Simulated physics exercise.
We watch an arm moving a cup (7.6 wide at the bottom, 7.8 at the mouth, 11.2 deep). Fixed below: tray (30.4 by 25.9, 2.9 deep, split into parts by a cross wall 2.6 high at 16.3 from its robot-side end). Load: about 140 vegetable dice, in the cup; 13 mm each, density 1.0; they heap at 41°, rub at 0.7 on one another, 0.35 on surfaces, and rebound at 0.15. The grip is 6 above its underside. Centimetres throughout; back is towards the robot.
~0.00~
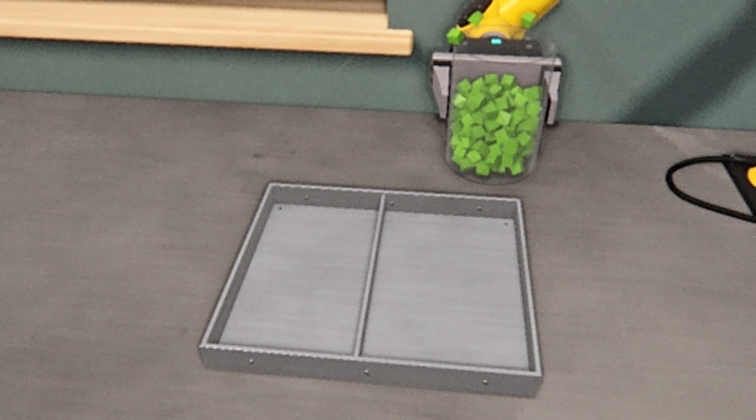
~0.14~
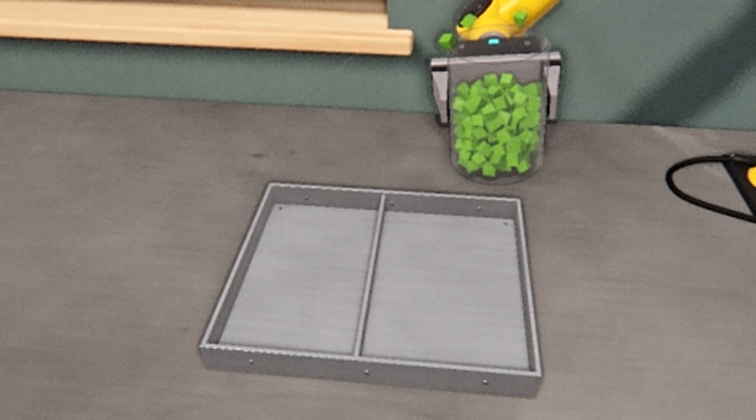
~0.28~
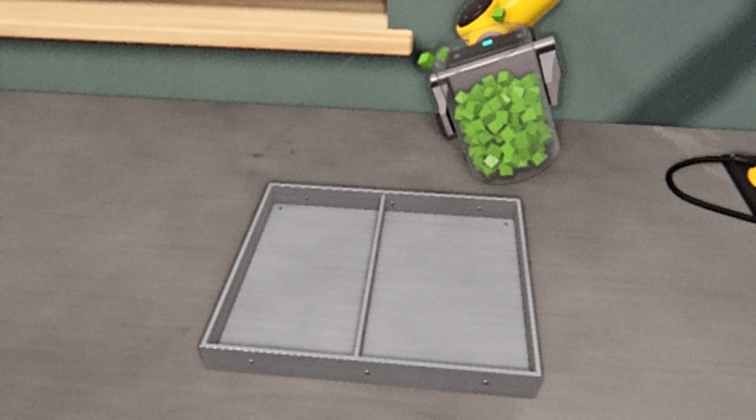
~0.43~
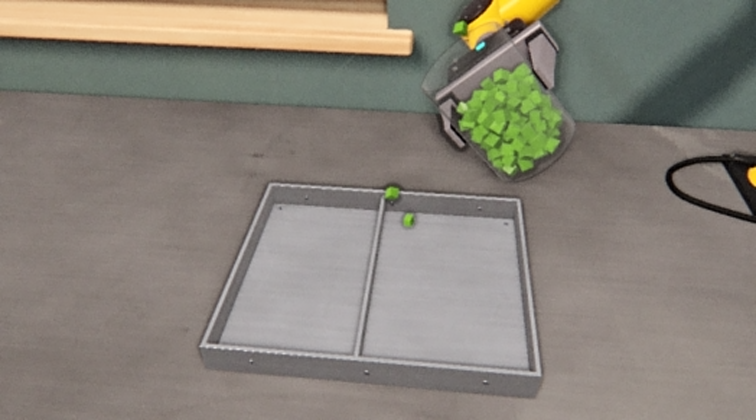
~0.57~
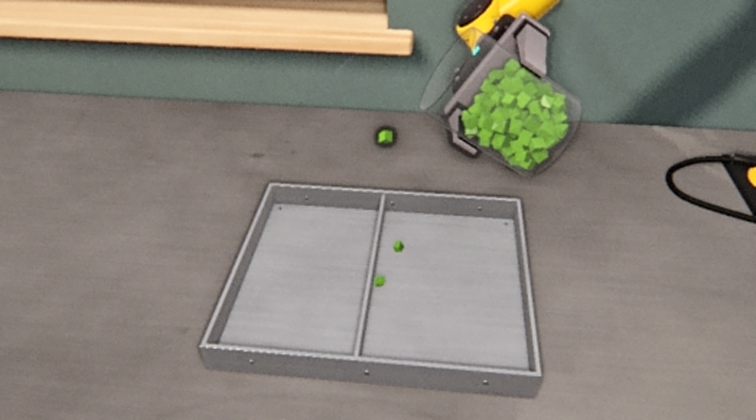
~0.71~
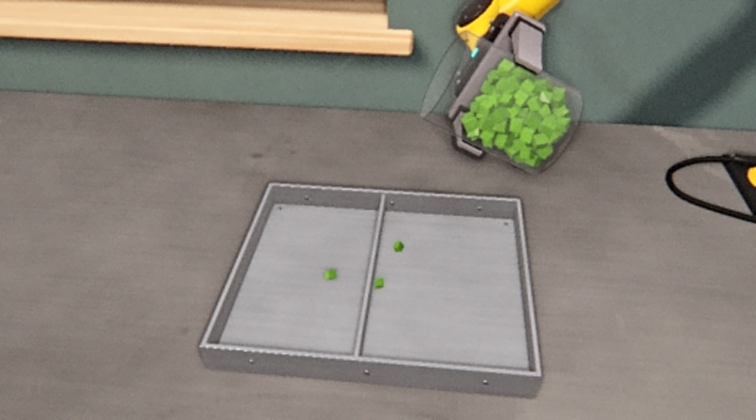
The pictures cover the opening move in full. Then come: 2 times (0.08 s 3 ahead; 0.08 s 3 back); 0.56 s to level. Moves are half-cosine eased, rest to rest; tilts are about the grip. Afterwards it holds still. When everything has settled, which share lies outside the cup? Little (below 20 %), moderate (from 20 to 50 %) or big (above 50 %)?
Answer: Little; below 20 % of the vegetable dice finish outside the cup.
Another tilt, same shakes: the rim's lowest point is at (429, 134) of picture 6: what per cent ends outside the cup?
About 50 per cent.
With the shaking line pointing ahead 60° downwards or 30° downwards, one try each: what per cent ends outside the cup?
About 0 and 5 per cent.
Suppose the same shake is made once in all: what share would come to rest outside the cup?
In that case some 10 per cent.
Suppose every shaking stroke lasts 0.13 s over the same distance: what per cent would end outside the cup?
It would be near 5 per cent.
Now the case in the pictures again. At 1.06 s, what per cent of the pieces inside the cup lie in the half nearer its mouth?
About 40 per cent.
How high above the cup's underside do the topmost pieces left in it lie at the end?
Some 10.0 cm.
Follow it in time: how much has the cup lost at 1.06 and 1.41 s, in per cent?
About 10, 10.
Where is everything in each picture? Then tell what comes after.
The first picture shows the cup middle at (497, 107), level; upper third of the load around (492, 102), from x 455 to 535, top at y 20; 140 in the cup.
The second picture shows the cup middle at (497, 107), tilted 6° forward; upper third of the load around (494, 103), from x 445 to 535, top at y 20.
The third picture shows the cup middle at (499, 107), tilted 22° forward; upper third of the load around (502, 102), from x 425 to 545, top at y 15; 138 in the cup, 2 in flight or on a rim.
The fourth picture shows the cup middle at (500, 106), tilted 42° forward; upper third of the load around (514, 100), from x 390 to 555, top at y 30; 138 in the cup, 1 in the robot-side part, 1 in flight or on a rim.
The fifth picture shows the cup middle at (501, 105), tilted 58° forward; upper third of the load around (518, 96), from x 380 to 560, top at y 70; 137 in the cup, 2 in the robot-side part, 1 in flight or on a rim.
The sixth picture shows the cup middle at (501, 105), tilted 64° forward; upper third of the load around (520, 94), from x 330 to 565, top at y 70; 137 in the cup, 2 in the robot-side part, 1 in the far-side part.
After 1.06 s, tilted 63° forward, highest piece 25 above the table; 127 in the cup, 3 in the far-side part, 2 in the robot-side part, 8 in flight or on a rim.
After 1.41 s, tilted 14° forward, highest piece 27 above the table; 126 in the cup, 8 in the far-side part, 6 in the robot-side part.
After 1.79 s, level, highest piece 27 above the table; 126 in the cup, 8 in the far-side part, 6 in the robot-side part.
After 2.84 s, level, highest piece 27 above the table; 126 in the cup, 8 in the far-side part, 6 in the robot-side part.
In the end, 126 in the cup, 8 in the far-side part, 6 in the robot-side part. That is 10 % outside the cup.
